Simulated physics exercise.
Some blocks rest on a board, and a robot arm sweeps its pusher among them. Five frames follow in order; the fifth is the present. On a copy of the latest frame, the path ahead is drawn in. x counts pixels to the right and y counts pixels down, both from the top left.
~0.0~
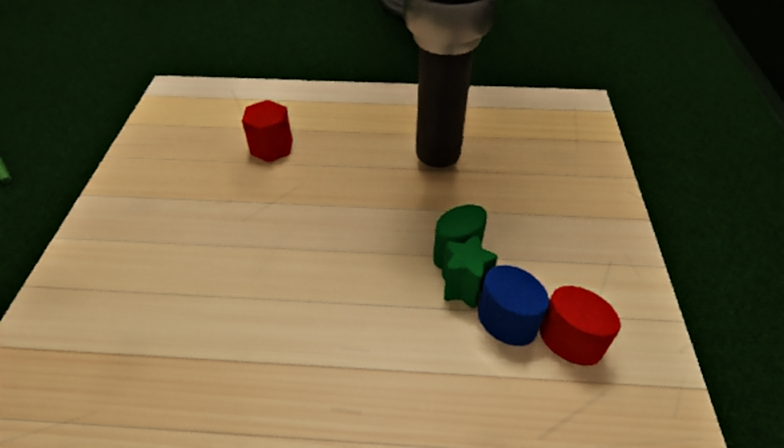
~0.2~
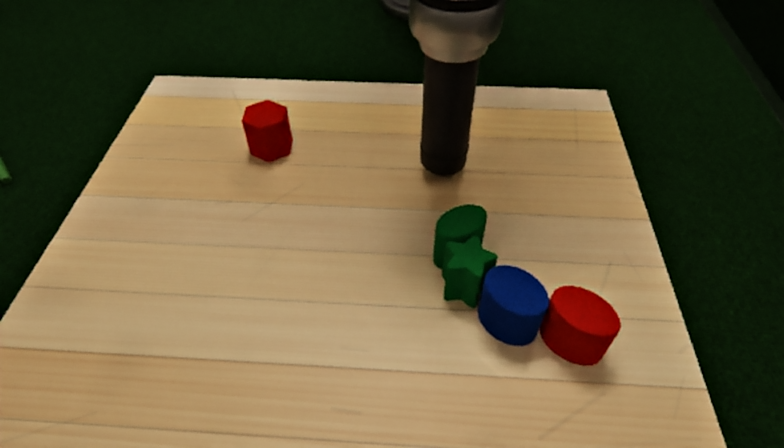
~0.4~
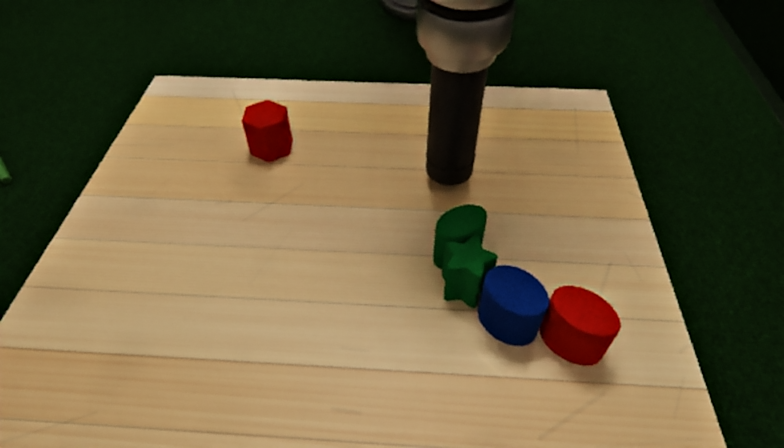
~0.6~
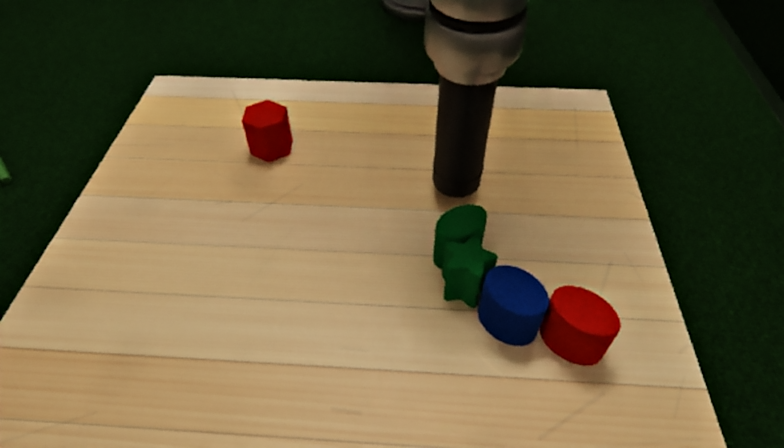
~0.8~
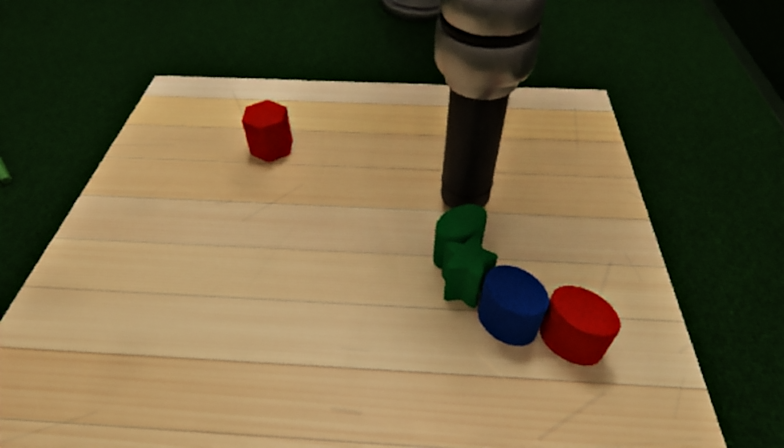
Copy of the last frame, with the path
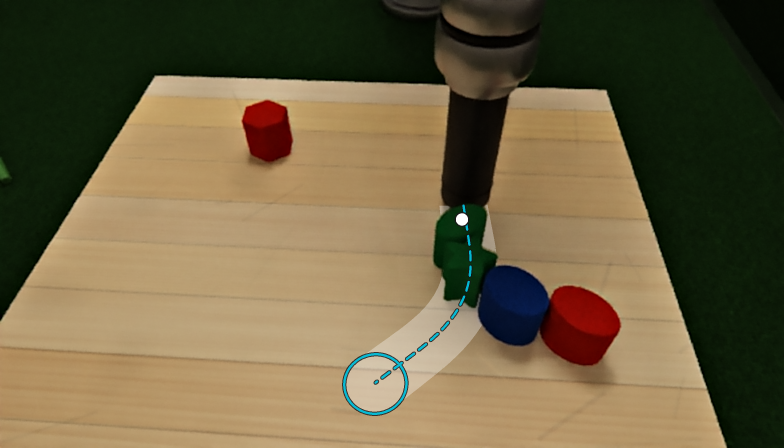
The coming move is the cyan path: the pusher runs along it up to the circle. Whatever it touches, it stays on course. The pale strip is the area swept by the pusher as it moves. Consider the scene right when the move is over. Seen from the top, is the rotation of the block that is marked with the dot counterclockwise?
Final answer: No.
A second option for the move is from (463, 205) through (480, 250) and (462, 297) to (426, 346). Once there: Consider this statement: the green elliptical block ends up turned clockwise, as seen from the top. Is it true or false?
That statement is accurate.
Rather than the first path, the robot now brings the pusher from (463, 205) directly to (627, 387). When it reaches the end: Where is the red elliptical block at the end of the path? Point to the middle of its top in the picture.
Around pixel (672, 428).
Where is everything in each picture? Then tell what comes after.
The first picture shows pusher's lower end at (438, 153); green elliptical block at (462, 219); green star block at (470, 254); blue elliptical block at (517, 289); red elliptical block at (586, 309).
The second picture shows pusher at (443, 161); blocks still.
The third picture shows pusher at (449, 170); blocks still.
The fourth picture shows pusher at (456, 182); blocks still.
The fifth picture shows pusher at (465, 195); green elliptical block at (462, 219); green star block at (470, 254); blue elliptical block at (517, 289); red elliptical block at (586, 309).
Drawn move, from (463, 205) via (471, 264) and (443, 328), ending at (375, 383); the dot is on the green elliptical block.
What follows on the original path. One third of the way, pusher at (472, 255); green elliptical block at (441, 255), turned 85° clockwise; green star block at (458, 294), turned 60° anticlockwise; blue elliptical block at (519, 295).
Two thirds of the way, pusher at (444, 320); green elliptical block at (399, 279); green star block at (427, 342), turned 105° anticlockwise; blue elliptical block at (521, 309), turned 40° anticlockwise.
At the end, pusher at (375, 375); green elliptical block at (395, 278), turned 160° clockwise; green star block at (384, 411), turned 140° anticlockwise; blue elliptical block at (521, 309), turned 40° anticlockwise; red elliptical block still.
